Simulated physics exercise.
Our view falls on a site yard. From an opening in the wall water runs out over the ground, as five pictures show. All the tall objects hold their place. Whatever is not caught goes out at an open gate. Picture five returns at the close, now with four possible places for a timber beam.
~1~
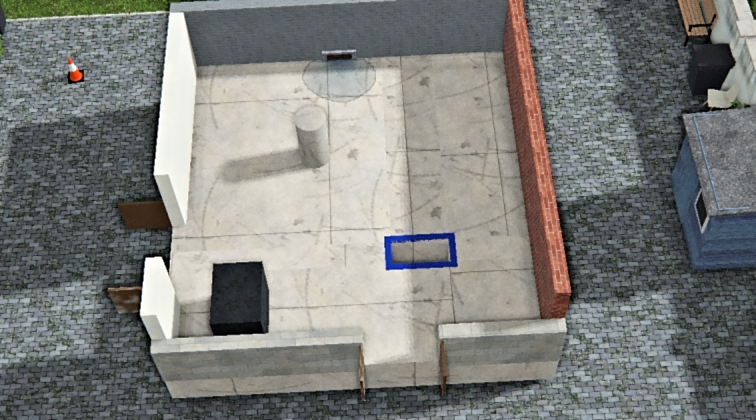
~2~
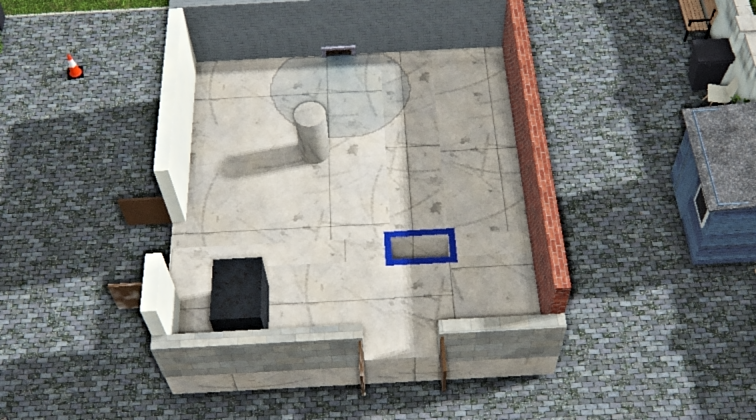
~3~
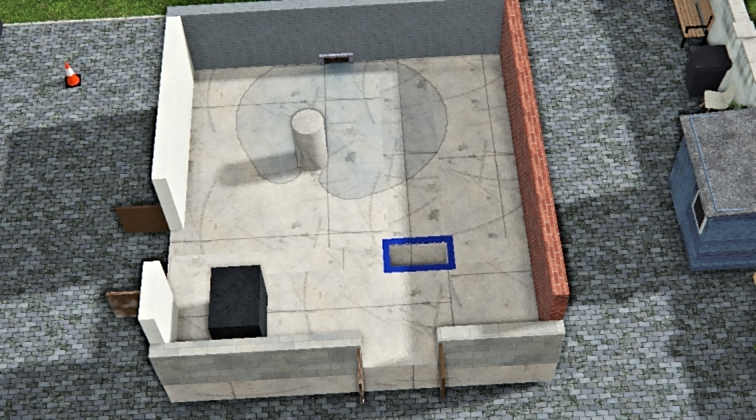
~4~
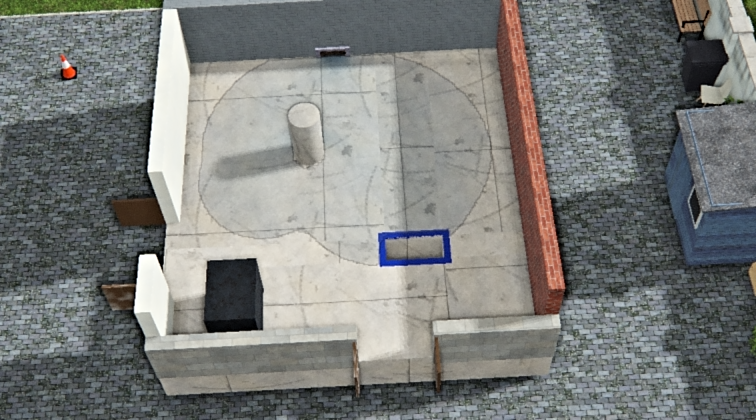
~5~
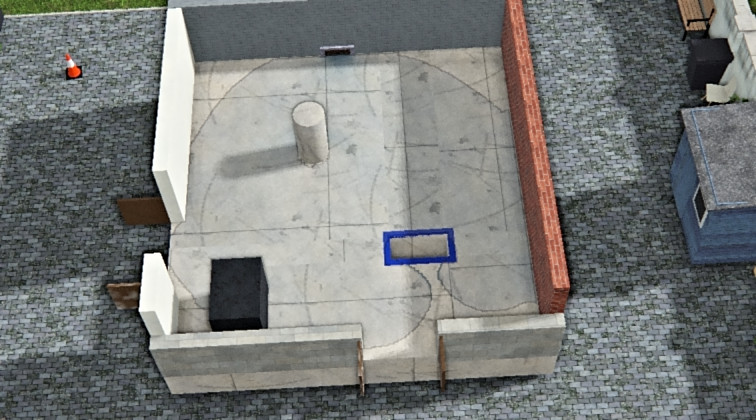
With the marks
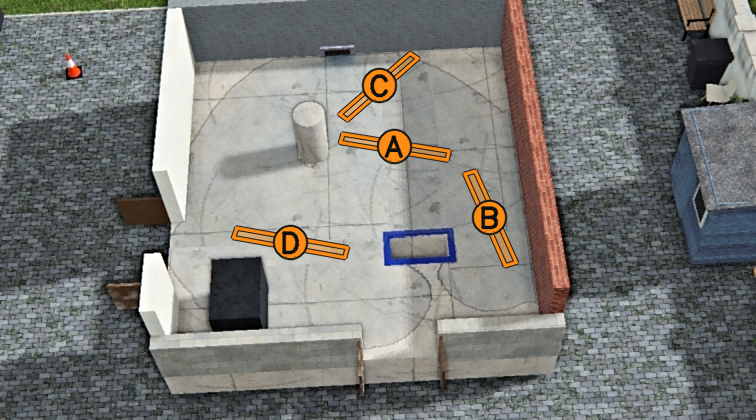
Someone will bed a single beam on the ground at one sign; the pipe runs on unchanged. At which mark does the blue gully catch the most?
Use place D.
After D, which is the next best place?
Place B.
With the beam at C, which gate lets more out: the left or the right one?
More leaves on the right.
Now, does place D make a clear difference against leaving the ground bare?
Yes, it helps clearly.
On the marked copy, A from (341, 138) to (448, 155); B from (470, 172) to (510, 264); C from (343, 117) to (413, 56); D from (235, 232) to (346, 252).
With A, about 26 % of the stream goes into the blue gully, about 74 % out by the gates.
With B, about 35 % of the stream goes into the blue gully, about 64 % out by the gates.
With C, about 17 % of the stream goes into the blue gully, about 82 % out by the gates.
With D, about 46 % of the stream goes into the blue gully, about 53 % out by the gates.
